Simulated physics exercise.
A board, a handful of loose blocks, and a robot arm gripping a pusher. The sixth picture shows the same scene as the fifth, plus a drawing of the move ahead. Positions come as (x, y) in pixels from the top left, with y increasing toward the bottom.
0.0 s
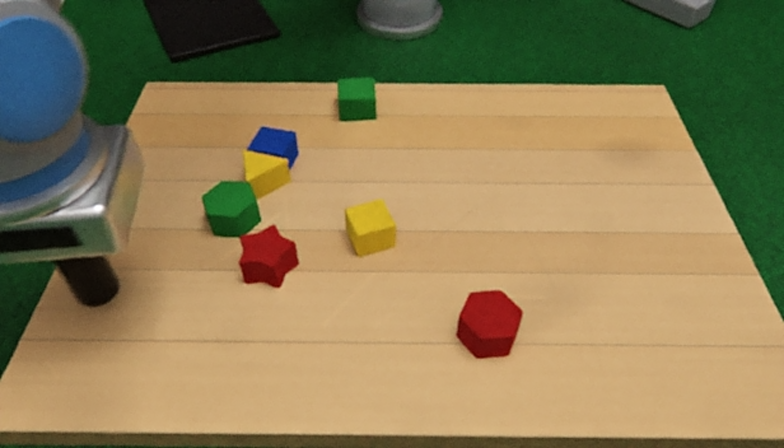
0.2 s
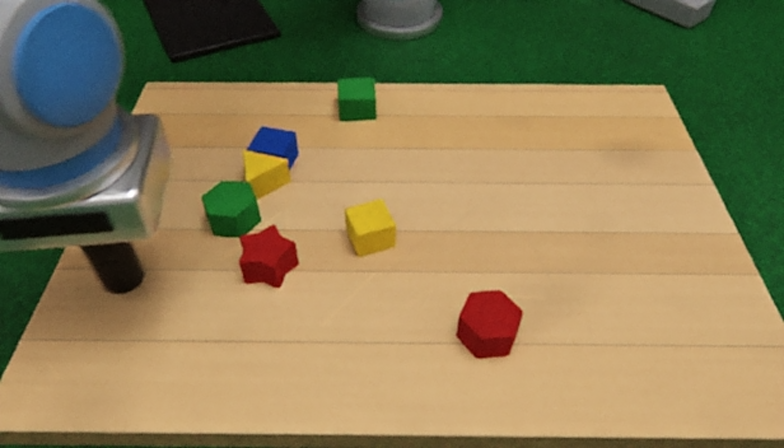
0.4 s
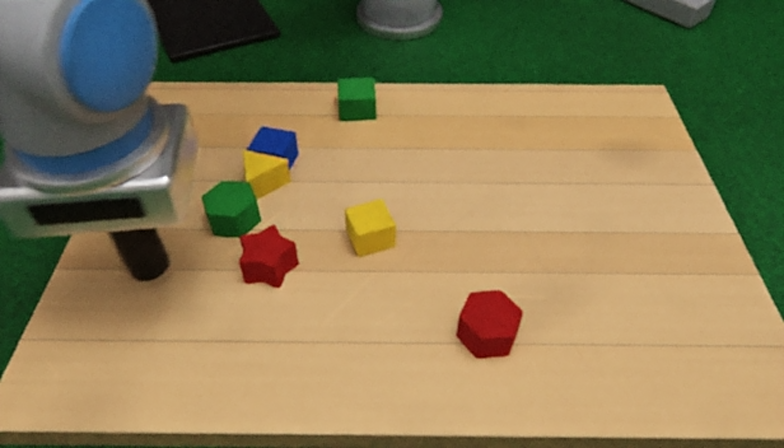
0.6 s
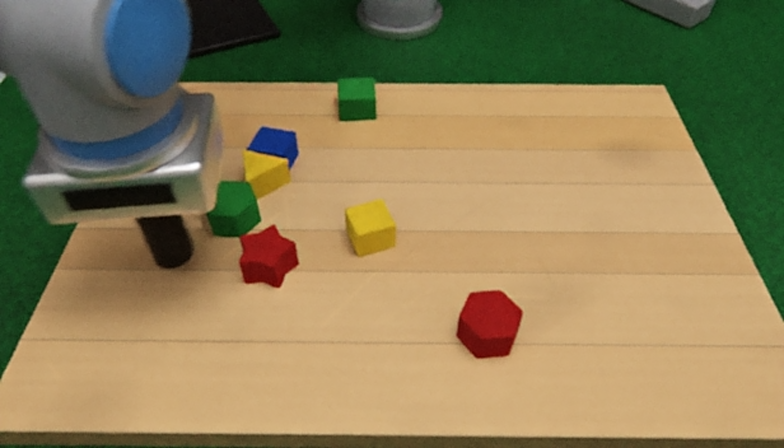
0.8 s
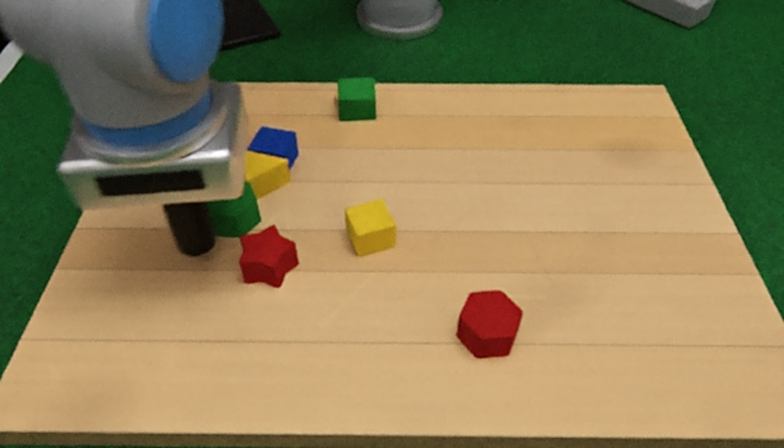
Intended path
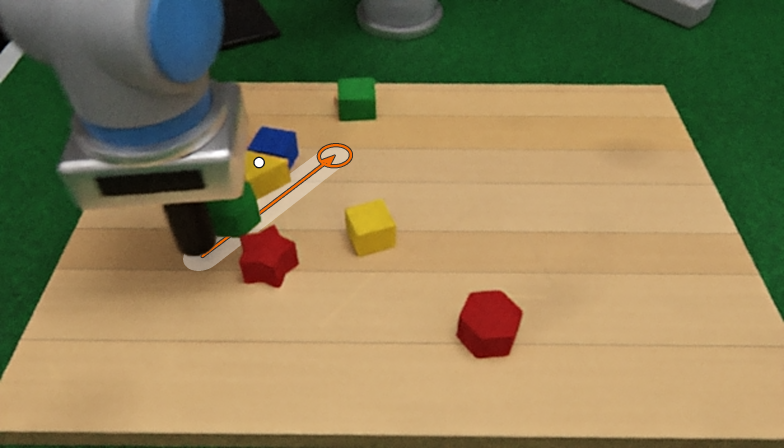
At the start, a robot arm holds a dark pusher near the left edge of a wooden board scattered with red, yellow, green and blue blocks. The arm then moves the pusher a short way right and slightly up the board, until it is beside the partly hidden green hexagon, while the blocks stay still.
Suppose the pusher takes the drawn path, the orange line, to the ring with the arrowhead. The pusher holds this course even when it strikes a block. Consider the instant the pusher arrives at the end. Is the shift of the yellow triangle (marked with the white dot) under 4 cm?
I'd say no.
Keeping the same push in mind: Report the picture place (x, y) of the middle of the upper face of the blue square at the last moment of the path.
About (277, 126).
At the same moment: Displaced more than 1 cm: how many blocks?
Most likely three or more.
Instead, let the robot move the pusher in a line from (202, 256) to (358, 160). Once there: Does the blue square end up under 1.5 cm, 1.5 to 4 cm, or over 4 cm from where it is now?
The blue square moves 1.5-4 cm.
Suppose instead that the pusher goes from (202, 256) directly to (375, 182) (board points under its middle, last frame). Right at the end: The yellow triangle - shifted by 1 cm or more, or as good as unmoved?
Well, the yellow triangle shifts from its place.
Drawn move, from (202, 256) directly to (335, 156); the dot is on the yellow triangle.
The first path, step by step. One third of the way, pusher (249, 206); green hexagon (276, 172), turned 30° clockwise; yellow triangle (293, 146), turned 40° anticlockwise; blue square (276, 129), turned 35° anticlockwise.
Two thirds of the way, pusher (294, 173); green hexagon (320, 143), turned 40° clockwise; yellow triangle (329, 118), turned 80° anticlockwise; blue square (277, 126), turned 55° anticlockwise.
At the end, pusher (334, 143); green hexagon (360, 115), turned 30° clockwise; yellow triangle (329, 101), turned 110° anticlockwise; blue square (277, 126), turned 55° anticlockwise; green square (358, 85), turned 15° clockwise.
